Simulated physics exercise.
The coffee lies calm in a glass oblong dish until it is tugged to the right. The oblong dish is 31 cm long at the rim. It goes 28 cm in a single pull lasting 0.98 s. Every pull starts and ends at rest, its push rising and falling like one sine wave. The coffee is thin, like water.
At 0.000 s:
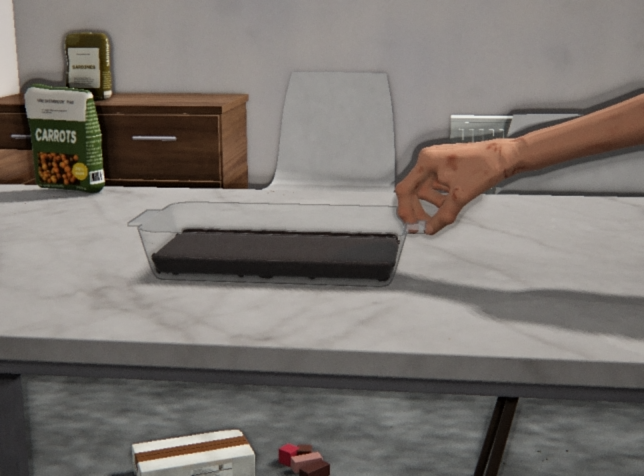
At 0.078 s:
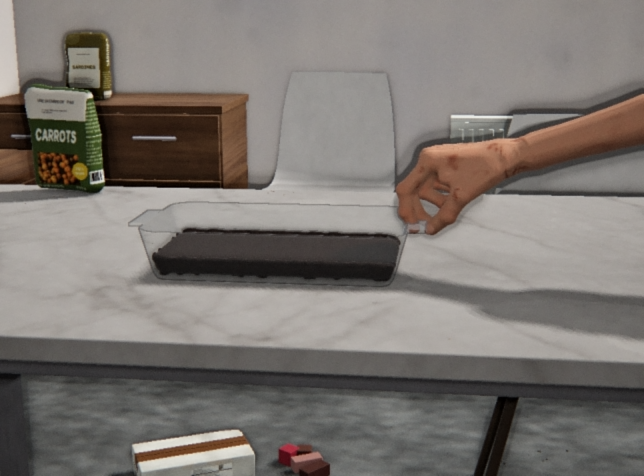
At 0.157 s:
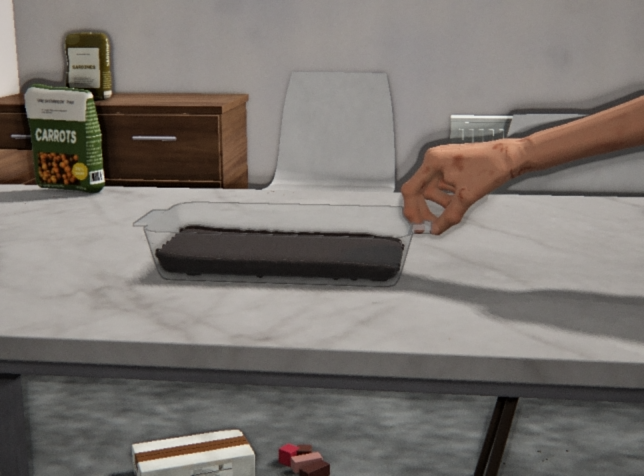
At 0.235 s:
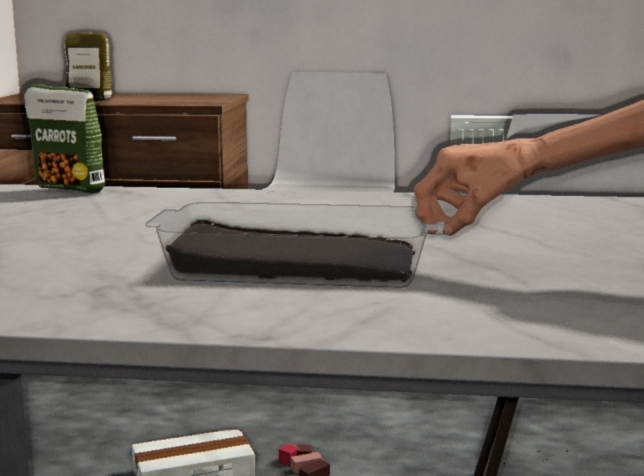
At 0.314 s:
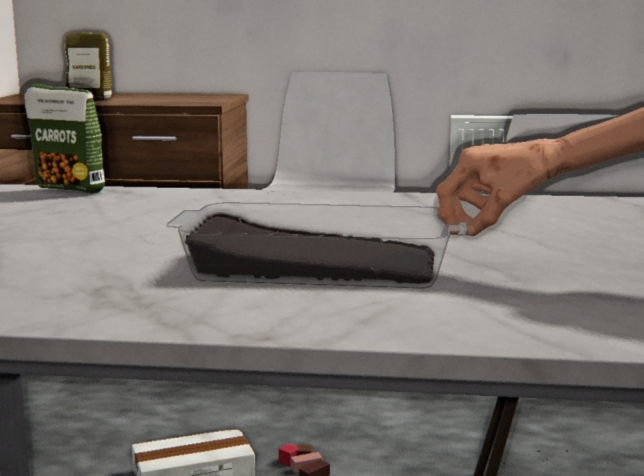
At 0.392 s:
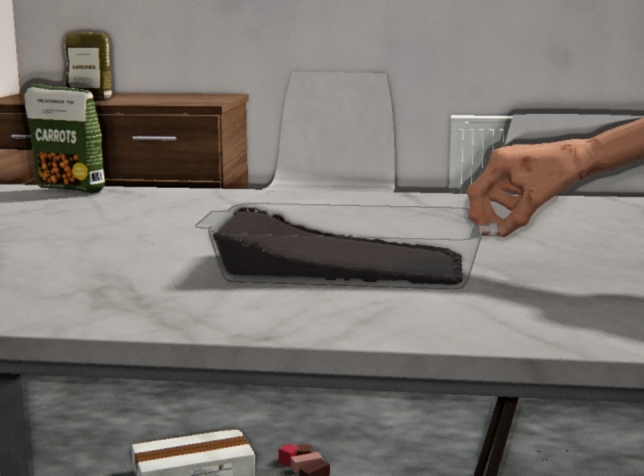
The clip shows a hand gripping the right rim of a clear oblong dish of dark liquid and pulling it rightward across a marble-patterned table, slowly then faster, as the liquid climbs at the left end and lowers toward the right.
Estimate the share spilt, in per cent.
Loss: About 20 per cent.
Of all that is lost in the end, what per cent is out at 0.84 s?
Near 20 in a hundred.
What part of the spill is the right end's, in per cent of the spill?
Near 100 in a hundred.
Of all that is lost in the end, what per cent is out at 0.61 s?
Some 0 per cent.
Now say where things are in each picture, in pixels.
In the first picture, 0.0 cm from the start; oblong dish, level (166, 243) left, (398, 250) right, rim (408, 223); the coffee stands 36 mm below the rim.
In the second picture, 0.1 cm from the start; oblong dish, level (166, 242) left, (399, 251) right.
In the third picture, 0.7 cm from the start; oblong dish, level (170, 239) left, (403, 253) right.
In the fourth picture, 2.3 cm from the start; oblong dish, level (180, 233) left, (405, 255) right.
In the fifth picture, 4.9 cm from the start; oblong dish, level (198, 227) left, (395, 255) right.
In the sixth picture, 8.6 cm from the start; oblong dish, level (225, 221) left, (380, 254) right.
After 0.61 s it has gone 21 cm; 0 per cent is out over the left end and 0 over the right.
After 0.84 s it has gone 27 cm; 0 per cent is out over the left end and 3 over the right.
After 1.06 s it has gone 28 cm; 0 per cent is out over the left end and 19 over the right.
After 1.28 s it has gone 28 cm; 0 per cent is out over the left end and 19 over the right.
In the end 20 per cent is out in all, 1 of it over the left end.
